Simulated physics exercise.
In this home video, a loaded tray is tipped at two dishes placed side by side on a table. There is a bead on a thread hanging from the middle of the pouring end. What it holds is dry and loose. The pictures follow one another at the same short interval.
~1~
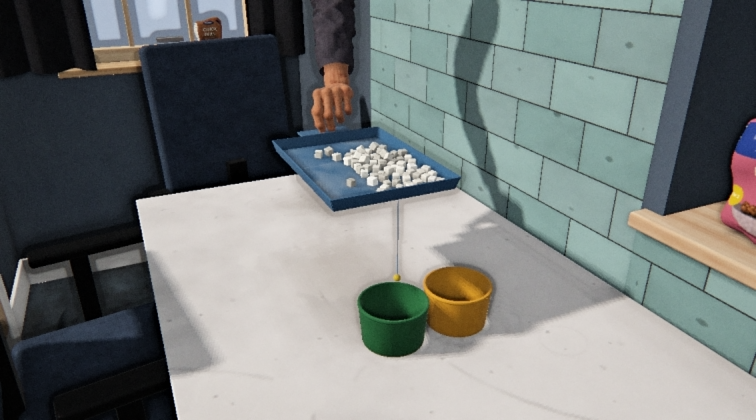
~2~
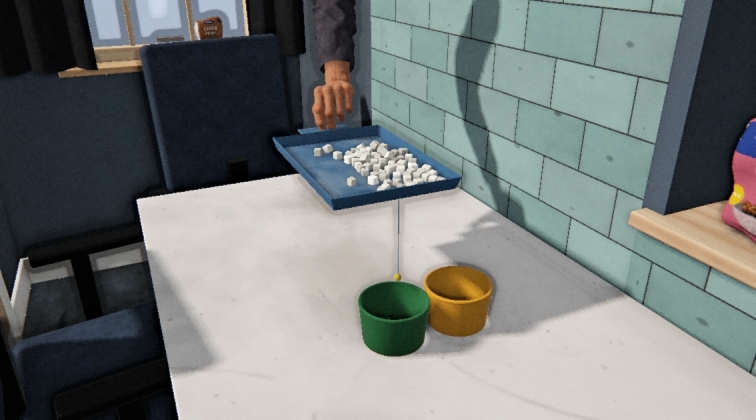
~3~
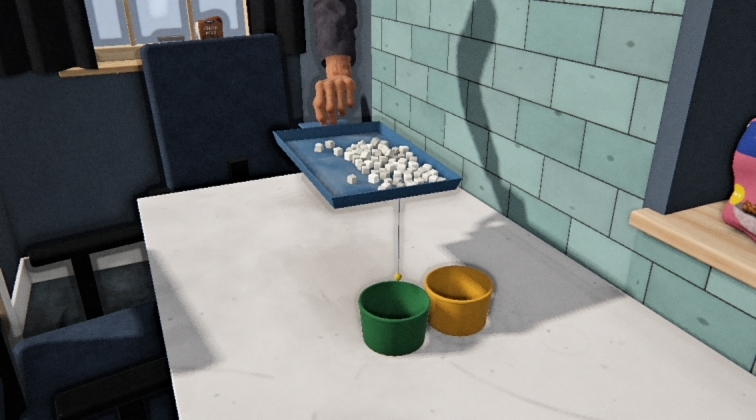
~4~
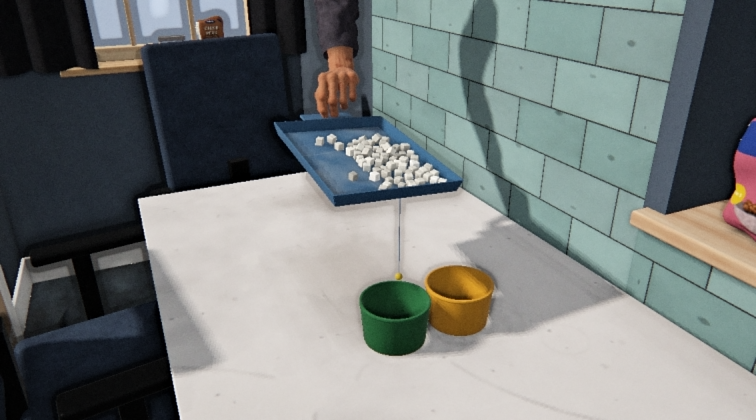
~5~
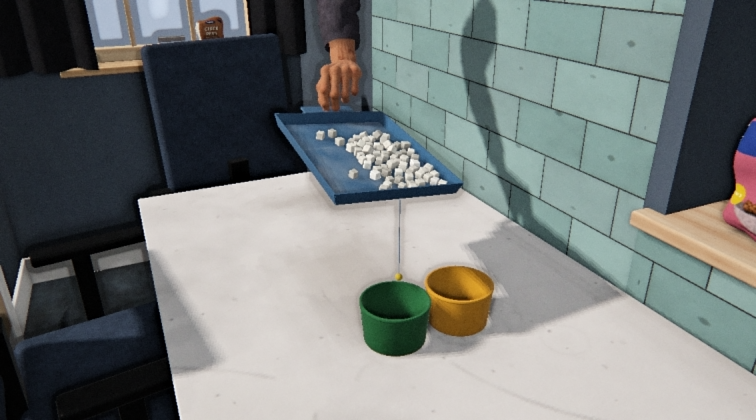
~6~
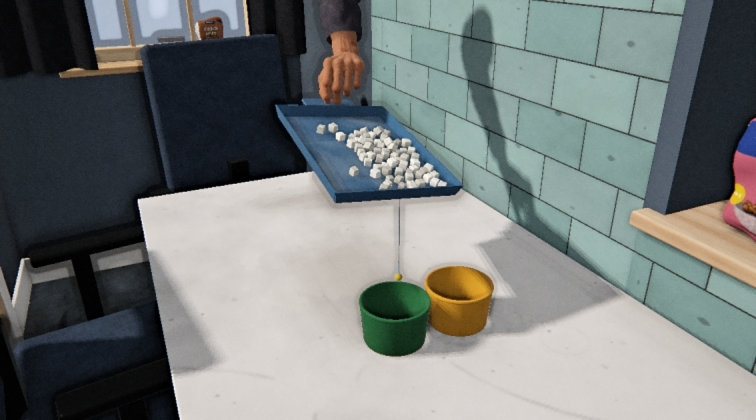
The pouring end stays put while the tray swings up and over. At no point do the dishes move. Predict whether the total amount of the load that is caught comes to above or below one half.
Well, most of it stays in the dishes by the end.
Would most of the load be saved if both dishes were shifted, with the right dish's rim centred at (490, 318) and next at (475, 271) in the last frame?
The first try: The smaller part. The second: Most of it.
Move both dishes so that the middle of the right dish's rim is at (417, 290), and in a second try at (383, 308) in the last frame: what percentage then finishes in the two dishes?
Roughly 20% the first time and 0% the second time.
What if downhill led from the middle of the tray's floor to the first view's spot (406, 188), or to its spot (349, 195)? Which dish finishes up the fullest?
In the first case it's the one on the right, in the second the one on the left.
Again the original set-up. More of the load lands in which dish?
The one at right wins.
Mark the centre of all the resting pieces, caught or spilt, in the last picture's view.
Somewhere close to (458, 310) in the last picture.
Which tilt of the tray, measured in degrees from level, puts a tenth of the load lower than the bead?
I'd put it at about 105 degrees.
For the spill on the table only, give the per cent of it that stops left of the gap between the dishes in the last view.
Roughly 10 percent.
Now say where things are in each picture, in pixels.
The first frame shows corners of the pouring end (333, 198) and (456, 176), level; middle of the load (381, 166), sugar cubes; left dish (409, 335); right dish (475, 315); bead on its thread (397, 278).
The second frame shows corners of the pouring end (334, 197) and (456, 176), level; middle of the load (382, 165).
The third frame shows corners of the pouring end (335, 195) and (457, 177), tipped barely, lowest at the right corner; middle of the load (383, 163).
The fourth frame shows corners of the pouring end (336, 193) and (458, 179), tipped a little, lowest at the right corner; middle of the load (384, 160).
The fifth frame shows corners of the pouring end (337, 192) and (458, 181), tipped a little, lowest at the right corner; middle of the load (384, 158).
The sixth frame shows corners of the pouring end (338, 190) and (458, 183), tipped a little, lowest at the right corner; middle of the load (385, 156); left dish (411, 334); right dish (476, 315).
Just after the last frame, tray tipped steeply; almost all on the tray; just a few in the right dish.
A moment on, tray tipped right over; almost all on the tray; just a few in the right dish.
Further on, tray tipped past a quarter turn; just a few in the left dish; the larger part in the right dish; roughly a quarter outside both.
When it is over, tray tipped past a quarter turn; just a few in the left dish; the larger part in the right dish; roughly a quarter outside both.
